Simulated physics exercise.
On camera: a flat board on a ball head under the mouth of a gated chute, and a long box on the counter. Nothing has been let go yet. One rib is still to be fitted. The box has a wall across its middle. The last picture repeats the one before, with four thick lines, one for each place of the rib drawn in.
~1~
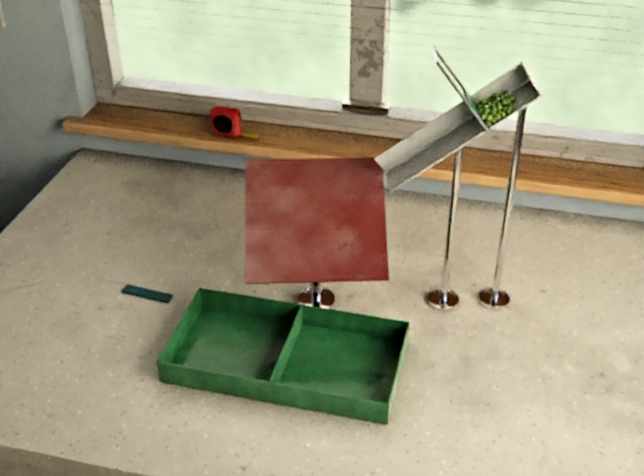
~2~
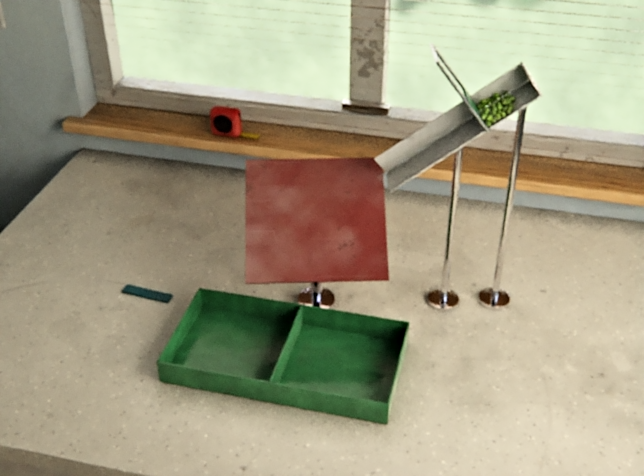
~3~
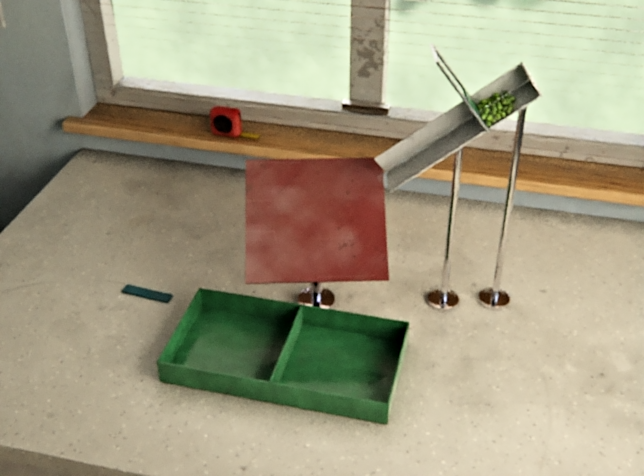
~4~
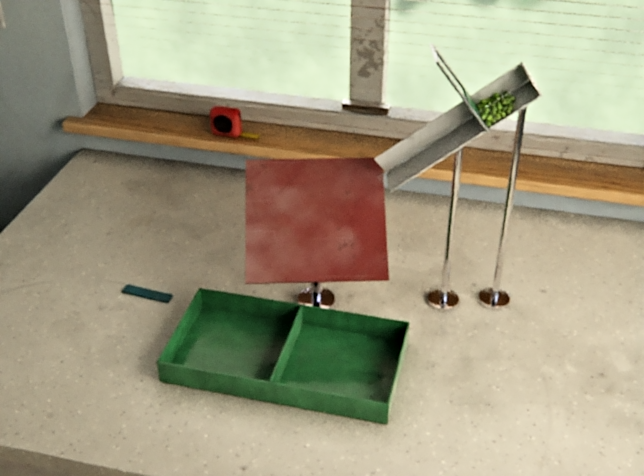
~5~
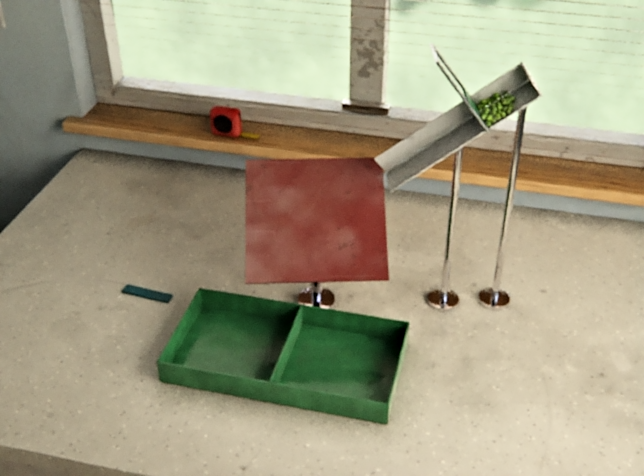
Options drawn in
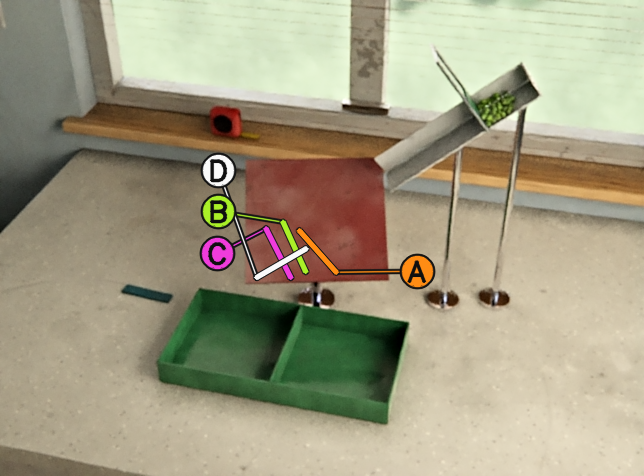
A green divided box sits before a tilted red board and a chute holding still green peas.
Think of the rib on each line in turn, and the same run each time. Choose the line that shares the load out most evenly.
The answer is line D.
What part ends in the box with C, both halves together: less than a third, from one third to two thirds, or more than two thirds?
Line C gives more than two thirds.
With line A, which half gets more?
More lands on the right.
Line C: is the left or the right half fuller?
More lands on the right.
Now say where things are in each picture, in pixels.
Load behind the gate near (492, 110), dried peas; lip of the chute near (388, 183), sloping fairly steeply, in the first frame.
Middle of the board near (316, 218), tilted fairly steeply; middle of its low edge near (317, 282); of its high edge near (314, 158), in the second frame.
Front corners of the box near (157, 362) and (388, 404); front end of its middle wall near (269, 382); gate still shut near (468, 100), in the third frame.
Middle of the load near (492, 110); lip near (388, 183), in the fourth frame.
Middle of the load near (492, 110); lip near (388, 183), in the fifth frame.
On the marked copy, line A from (299, 230) to (336, 272); line B from (283, 222) to (305, 271); line C from (266, 228) to (290, 277); line D from (306, 248) to (256, 277).
For line A, of what is caught, a small share in the left half, all but a few in the right.
For line B, of what is caught, only a few in the left half, all but a few in the right.
For line C, of what is caught, a small share in the left half, the bulk in the right.
For line D, of what is caught, close to half in the left half, close to half in the right.
